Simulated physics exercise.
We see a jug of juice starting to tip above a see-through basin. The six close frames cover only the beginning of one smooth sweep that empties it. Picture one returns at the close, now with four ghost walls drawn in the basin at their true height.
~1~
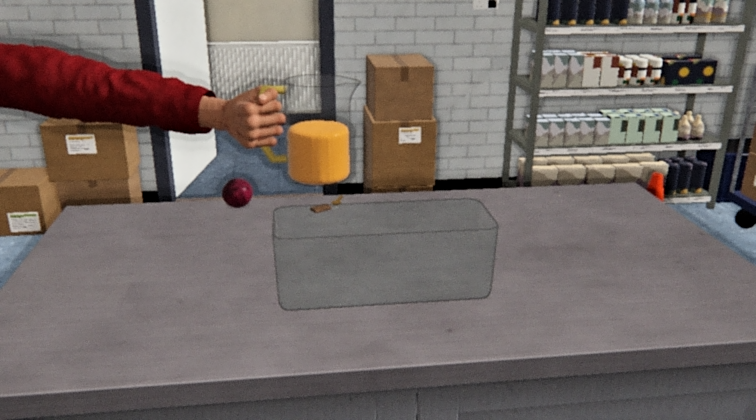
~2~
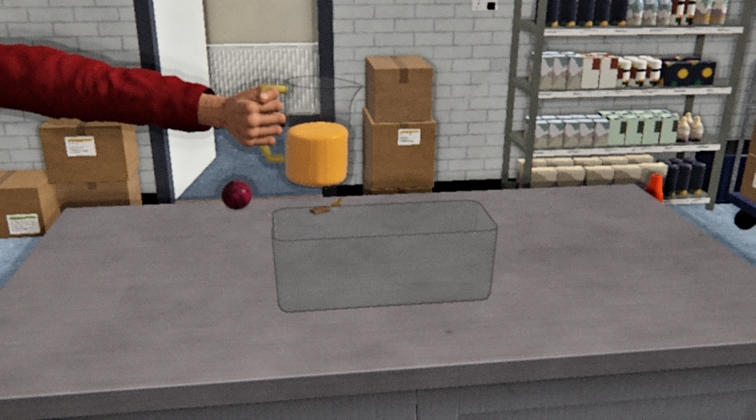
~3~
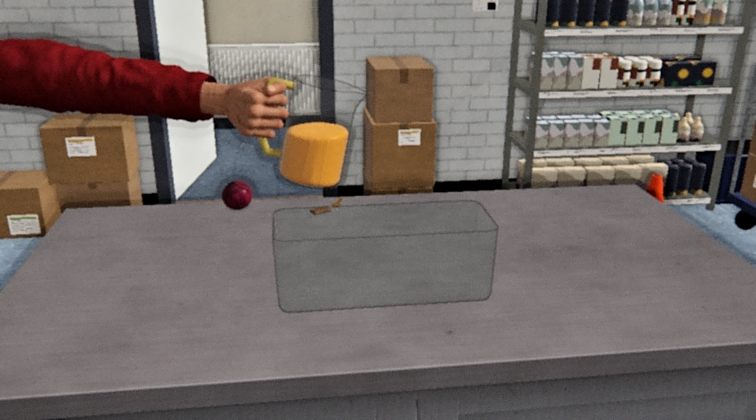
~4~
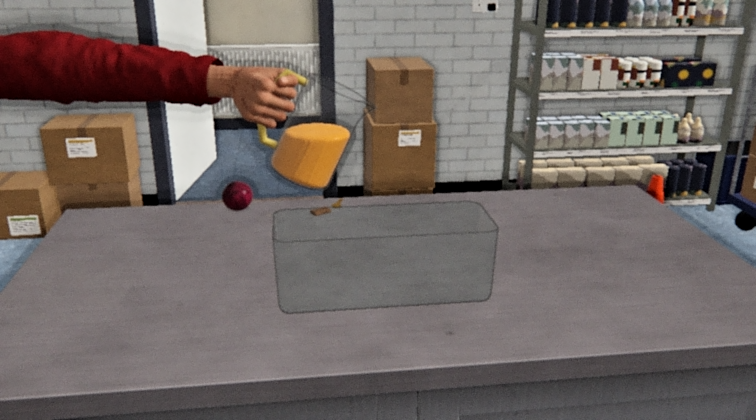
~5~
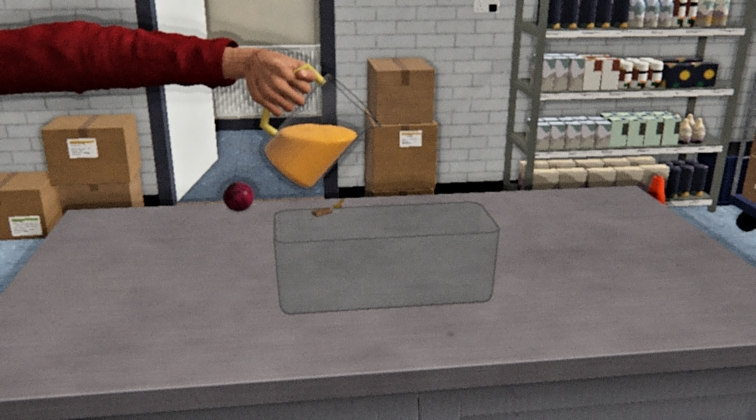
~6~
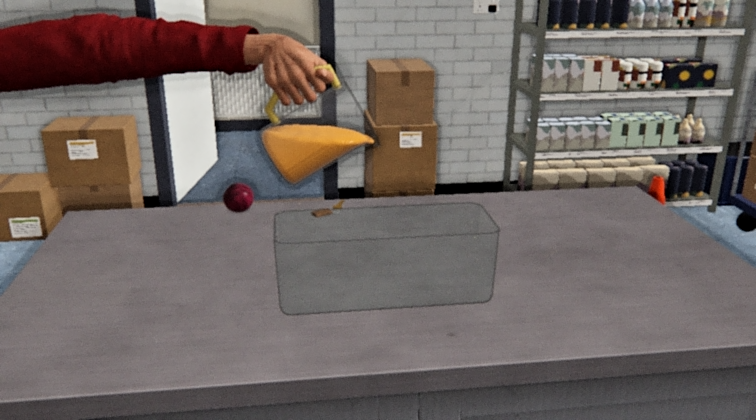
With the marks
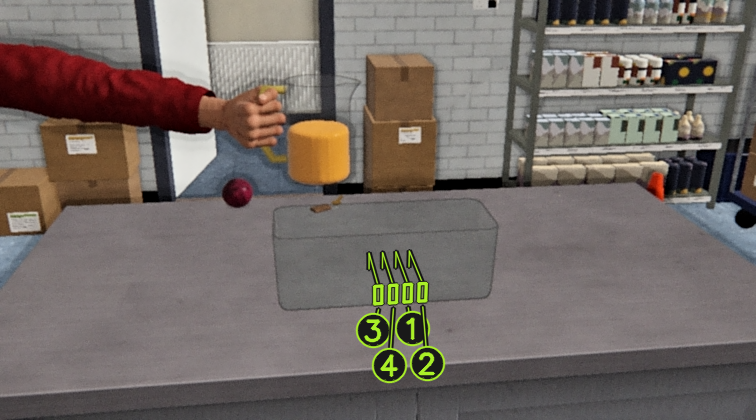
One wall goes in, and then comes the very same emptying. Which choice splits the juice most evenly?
I would pick place 2.
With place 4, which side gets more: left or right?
The right side.
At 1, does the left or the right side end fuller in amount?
The right one.
On the marked copy, 1 at (408, 307); 2 at (422, 306); 3 at (378, 309); 4 at (393, 308).
With 1, about 12 % ends left of the wall and 87 % right of it.
With 2, about 56 % ends left of the wall and 44 % right of it.
With 3, about 7 % ends left of the wall and 92 % right of it.
With 4, about 8 % ends left of the wall and 91 % right of it.
